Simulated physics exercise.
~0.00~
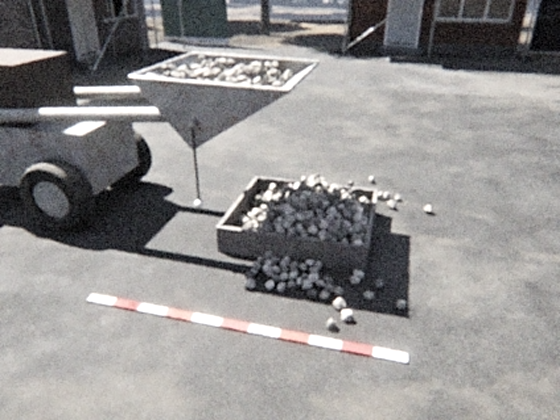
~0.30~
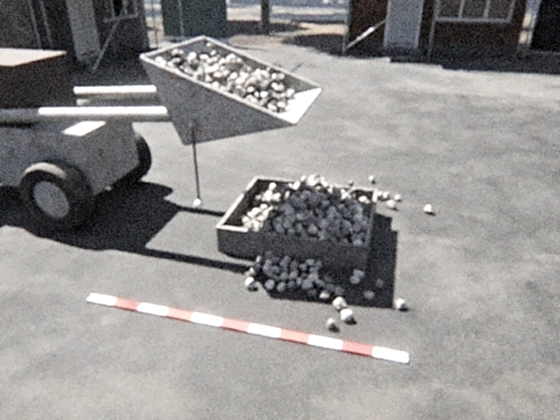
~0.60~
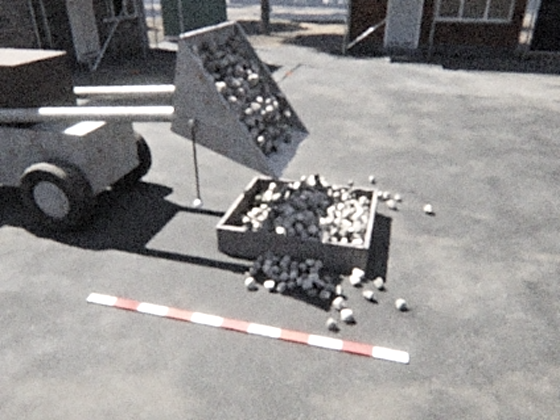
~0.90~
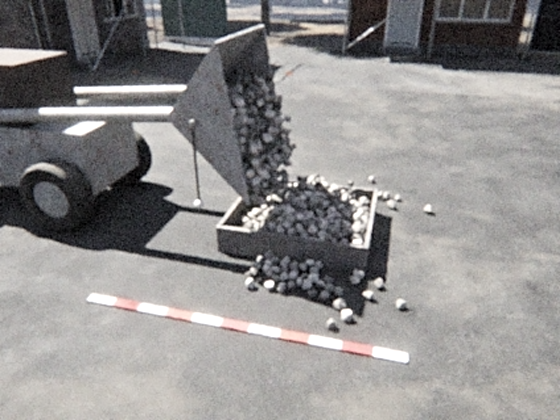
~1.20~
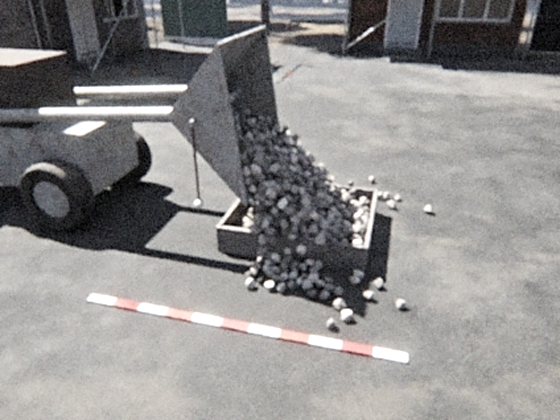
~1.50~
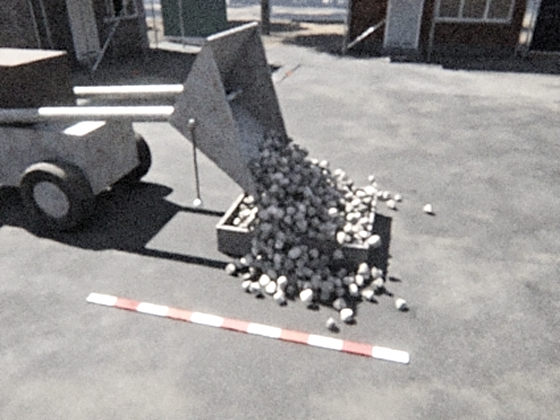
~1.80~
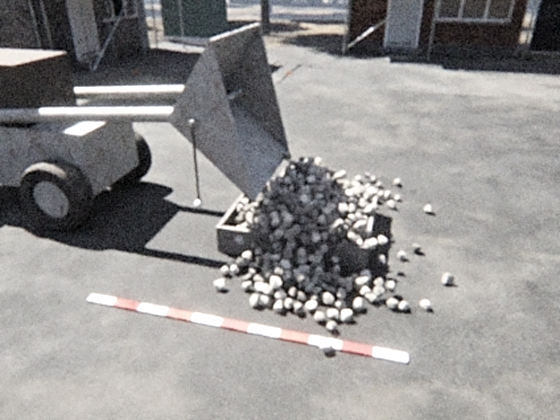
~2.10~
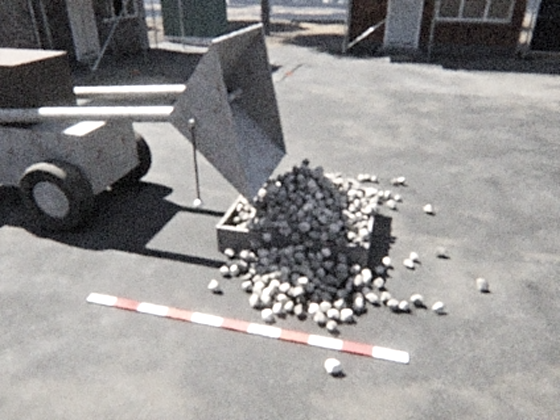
Loader bucket tipping forward and pouring pale stones onto a filled bin, the heap spilling over its sides onto the ground.
